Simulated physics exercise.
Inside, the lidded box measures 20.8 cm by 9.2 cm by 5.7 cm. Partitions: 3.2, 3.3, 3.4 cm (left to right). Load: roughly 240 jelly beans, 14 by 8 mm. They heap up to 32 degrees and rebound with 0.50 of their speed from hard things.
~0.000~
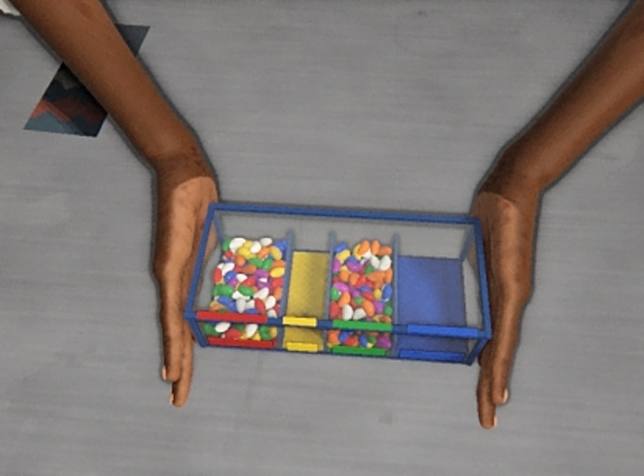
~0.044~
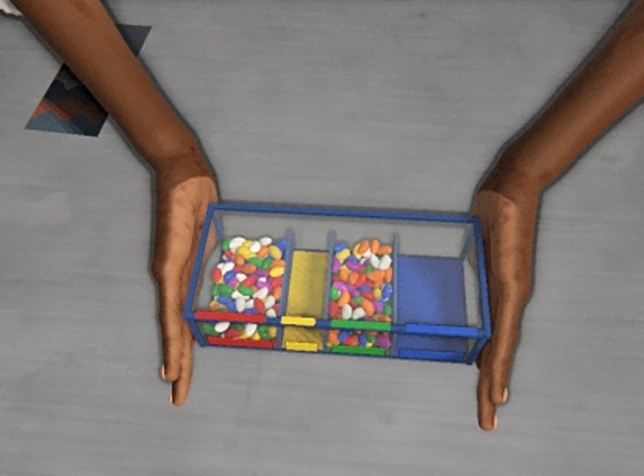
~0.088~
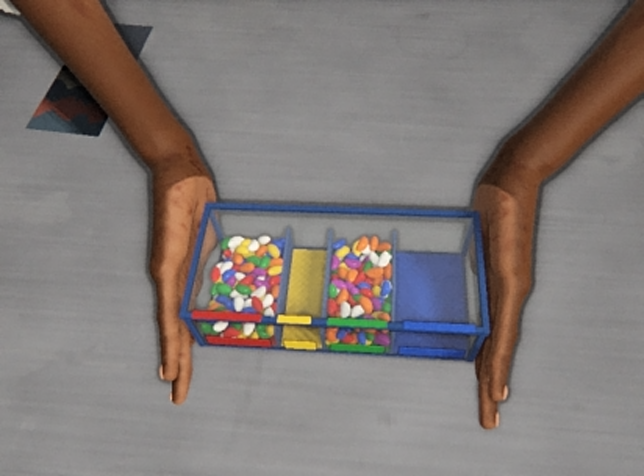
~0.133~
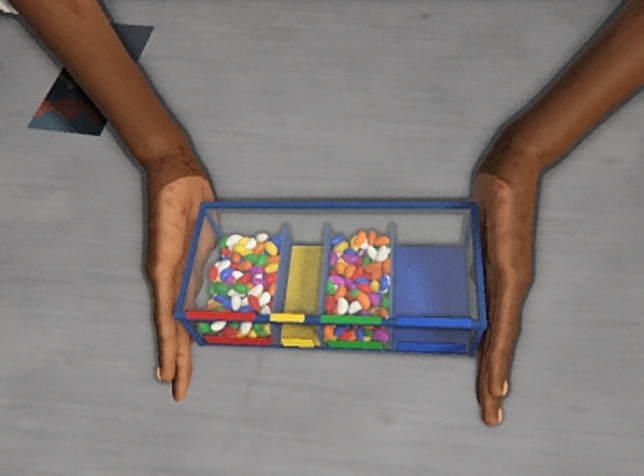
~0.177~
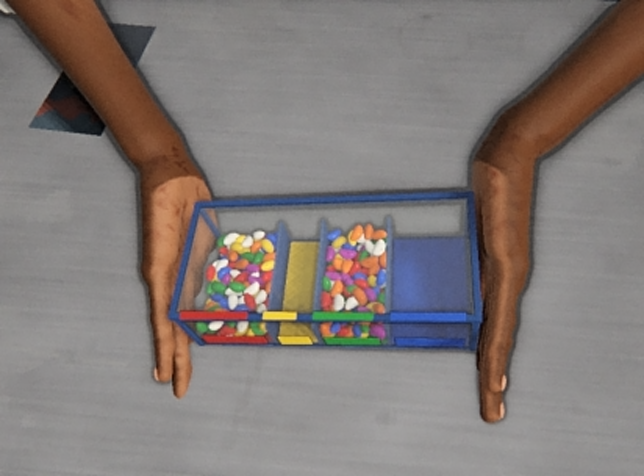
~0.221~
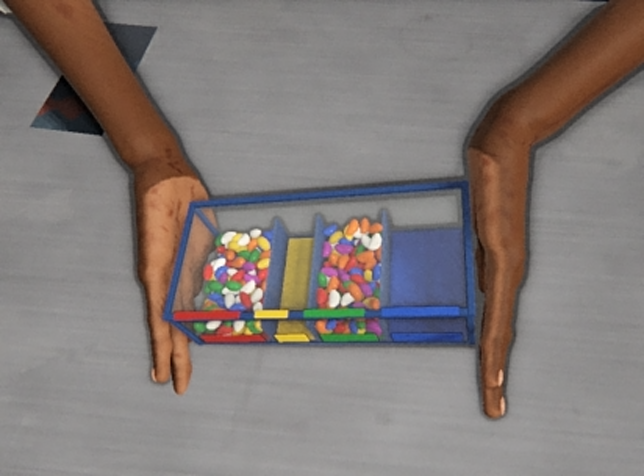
Two hands gradually tilt a clear divided box of colorful jelly beans toward the left.
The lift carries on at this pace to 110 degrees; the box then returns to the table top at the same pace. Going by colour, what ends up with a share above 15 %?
Red: Above, blue: Below, green: Below, yellow: Below.
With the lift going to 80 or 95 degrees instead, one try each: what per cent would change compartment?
About 10 and 30 per cent.
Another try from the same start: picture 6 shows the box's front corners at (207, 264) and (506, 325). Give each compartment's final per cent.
Red 5, blue 70, green 25, yellow 0.
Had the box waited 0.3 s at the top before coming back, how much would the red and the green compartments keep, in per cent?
Then: Red 90, green 0.
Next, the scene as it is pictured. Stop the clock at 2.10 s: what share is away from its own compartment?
Some 40 per cent.
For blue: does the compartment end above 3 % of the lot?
Blue no.
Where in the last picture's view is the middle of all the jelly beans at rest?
Near (242, 295).
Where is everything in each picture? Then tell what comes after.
In the first frame, box tilt 0 degrees, front corners at (191, 314) and (484, 332); red 55 %, green 45 %.
In the second frame, box tilt 1 degrees, front corners at (189, 313) and (484, 332).
In the third frame, box tilt 3 degrees, front corners at (186, 313) and (482, 328).
In the fourth frame, box tilt 6 degrees, front corners at (181, 314) and (479, 322), lowest corner left front.
In the fifth frame, box tilt 10 degrees, front corners at (175, 314) and (475, 316), lowest corner left front.
In the sixth frame, box tilt 14 degrees, front corners at (170, 315) and (468, 309), lowest corner left front; red 55 %, green 45 %. The box's pace is about 90 degrees a second.
After 1.35 s, tilt 110 degrees; red 70 %, green 20 %, yellow 10 %.
After 2.10 s, tilt 50 degrees; red 90 %, green 5 %, yellow 5 %.
Then, at 2.87 s, tilt 0 degrees; red 90 %, green 5 %, yellow 5 %.
By 3.3 s all is still; red 90 %, blue 0 %, green 5 %, yellow 5 %.
